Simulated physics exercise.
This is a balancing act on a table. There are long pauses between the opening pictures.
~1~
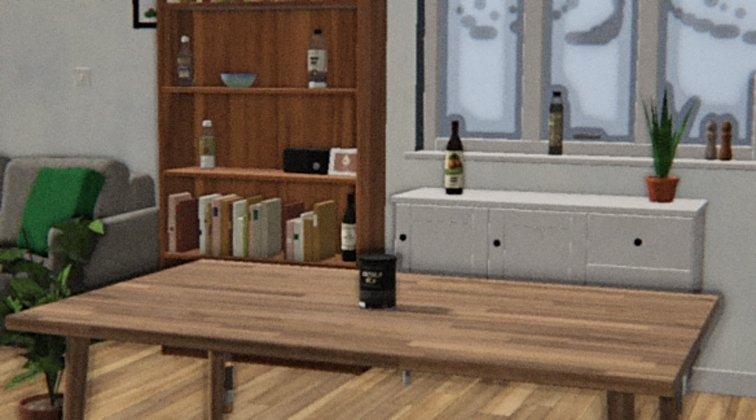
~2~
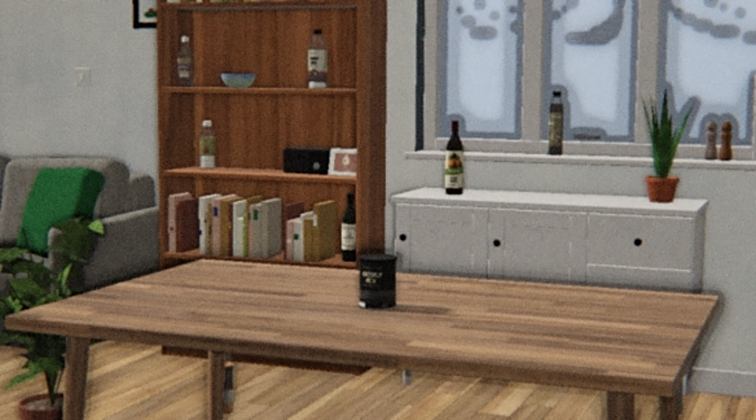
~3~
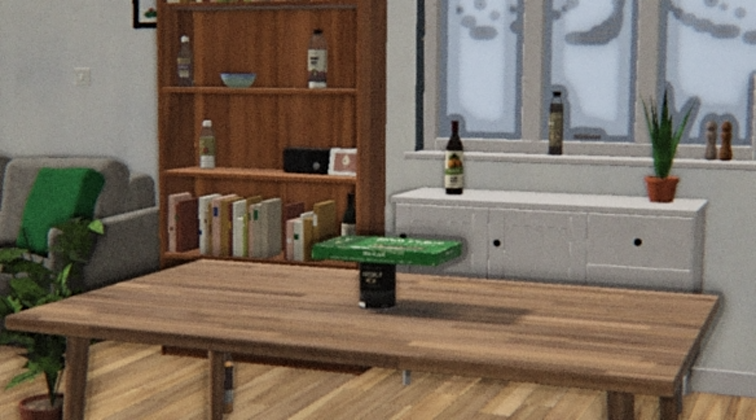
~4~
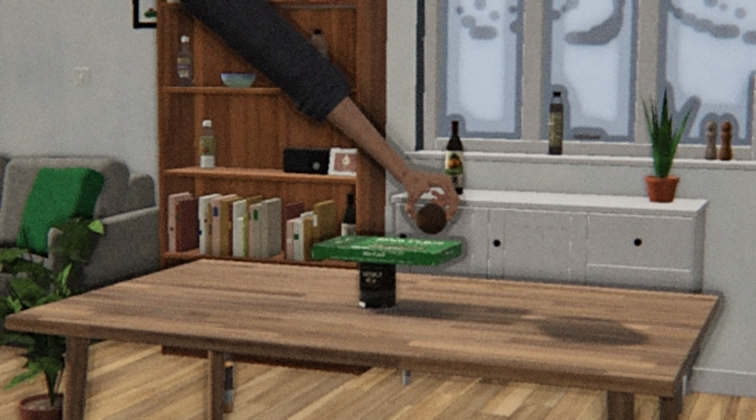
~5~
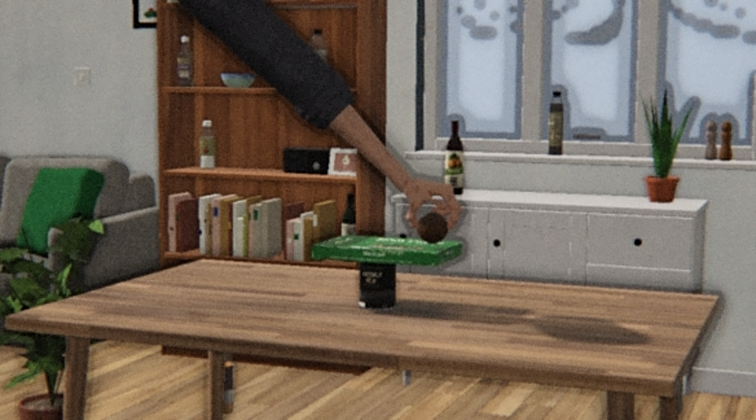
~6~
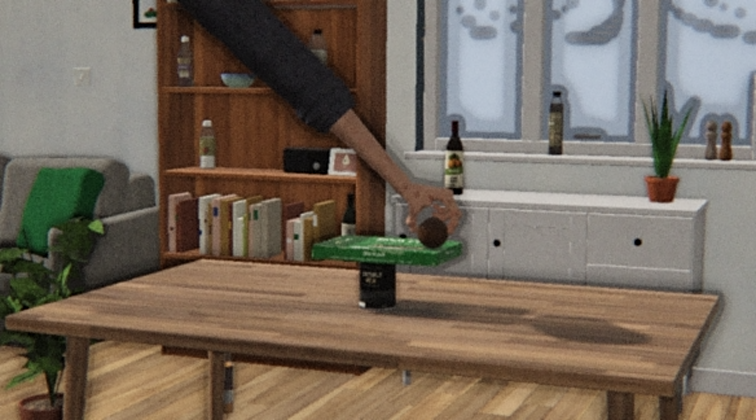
The footage shows a black tin on a wooden table, then a flat green box resting across its top. A hand reaches in from the upper left and lowers a small brown onion onto the box's right side, still holding it.
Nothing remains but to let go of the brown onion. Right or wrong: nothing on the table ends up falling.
Wrong, some of it falls.
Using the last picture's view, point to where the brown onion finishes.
Roughly at pixel (468, 304).
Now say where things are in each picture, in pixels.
In the first picture, the last thing is not in view yet; black tin (378, 282).
In the second picture, the last thing is not in view yet; black tin (378, 282).
In the third picture, the last thing is not in view yet; black tin (378, 282).
The fourth picture shows on its way; brown onion (432, 219); black tin (378, 282).
The fifth picture shows on its way; brown onion (433, 228); black tin (378, 282).
The sixth picture shows set down, still held; brown onion (433, 233); black tin (378, 282).
Then, 0.40 s later than the last frame, brown onion now fallen; green packet tilted by 57°.
Then, 0.50 s later than the last frame, green packet tilted by 62°.
When it is over, fallen, brown onion; lying over in the stack, green packet; black tin as before. End places, in pixels of the last picture, brown onion near (468, 304). The stack gives way.
